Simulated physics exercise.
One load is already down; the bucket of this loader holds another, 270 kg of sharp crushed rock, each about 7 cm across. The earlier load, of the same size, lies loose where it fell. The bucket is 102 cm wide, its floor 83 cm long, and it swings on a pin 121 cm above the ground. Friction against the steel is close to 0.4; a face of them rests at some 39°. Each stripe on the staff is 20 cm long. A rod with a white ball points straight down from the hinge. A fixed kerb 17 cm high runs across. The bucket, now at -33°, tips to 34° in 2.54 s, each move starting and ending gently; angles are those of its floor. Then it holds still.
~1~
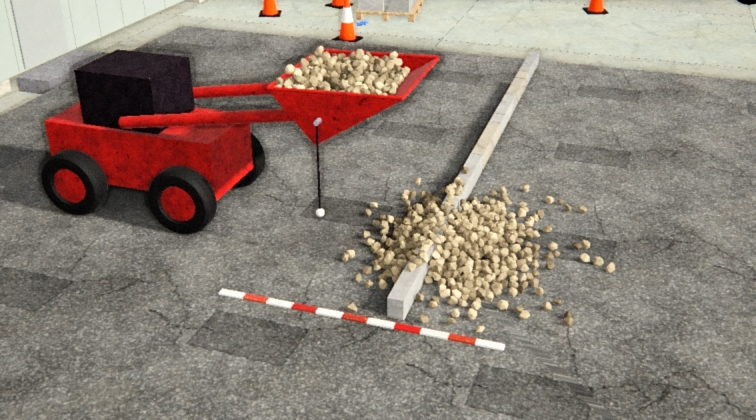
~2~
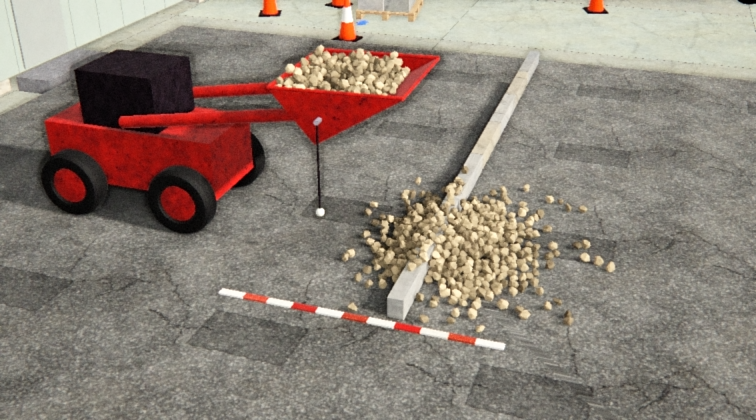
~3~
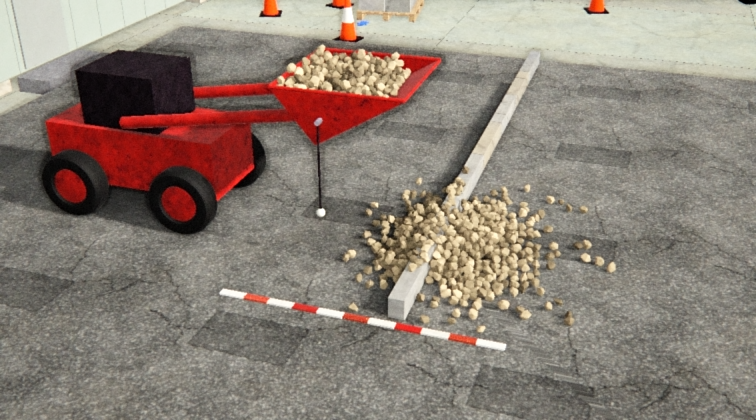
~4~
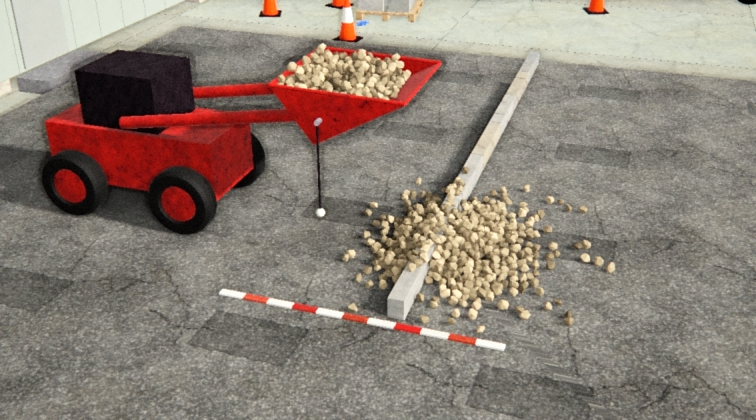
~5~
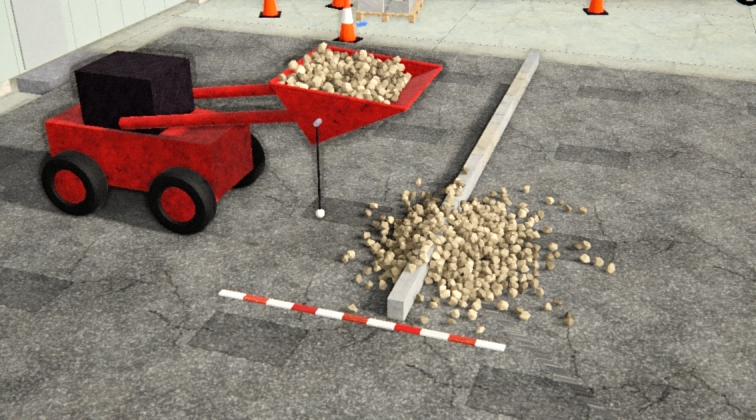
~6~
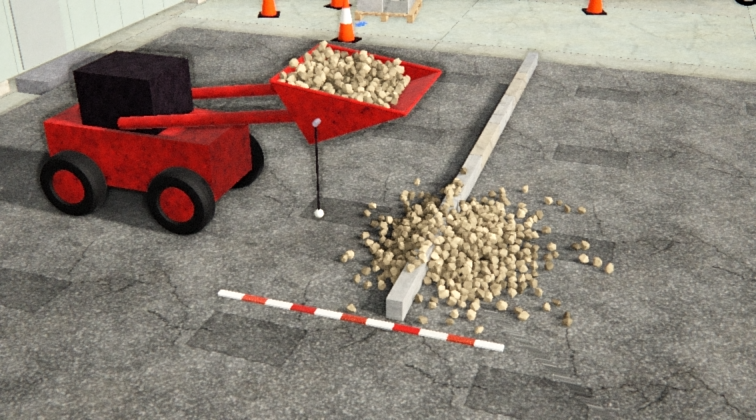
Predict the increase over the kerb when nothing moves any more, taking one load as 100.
Roughly 47 per cent of a load more.
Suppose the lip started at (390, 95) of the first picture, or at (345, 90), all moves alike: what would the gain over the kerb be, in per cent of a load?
First some 20, then 0 per cent.
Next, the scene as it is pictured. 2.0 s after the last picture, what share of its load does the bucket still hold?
About 45 per cent.
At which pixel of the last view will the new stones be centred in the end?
Their middle is at about (439, 227).
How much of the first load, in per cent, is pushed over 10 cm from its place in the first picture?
Roughly 0 per cent of them.
Then, 1.3 s after the last picture the floor is at 23°; in per cent of one load, 100 in the bucket, 34 on this side of the kerb, 67 over the kerb; the foremost stones are at (584, 264).
Then, 2.0 s after the last picture the floor is at 34°; in per cent of one load, 44 in the bucket, 80 on this side of the kerb, 76 over the kerb; the foremost stones are at (584, 264).
Then, 2.4 s after the last picture the floor is at 34°; in per cent of one load, 13 in the bucket, 90 on this side of the kerb, 98 over the kerb; the foremost stones are at (584, 264).
Then, 4.9 s after the last picture the floor is at 34°; in per cent of one load, 0 in the bucket, 86 on this side of the kerb, 114 over the kerb; the foremost stones are at (584, 264). Net gain over the kerb, 47.
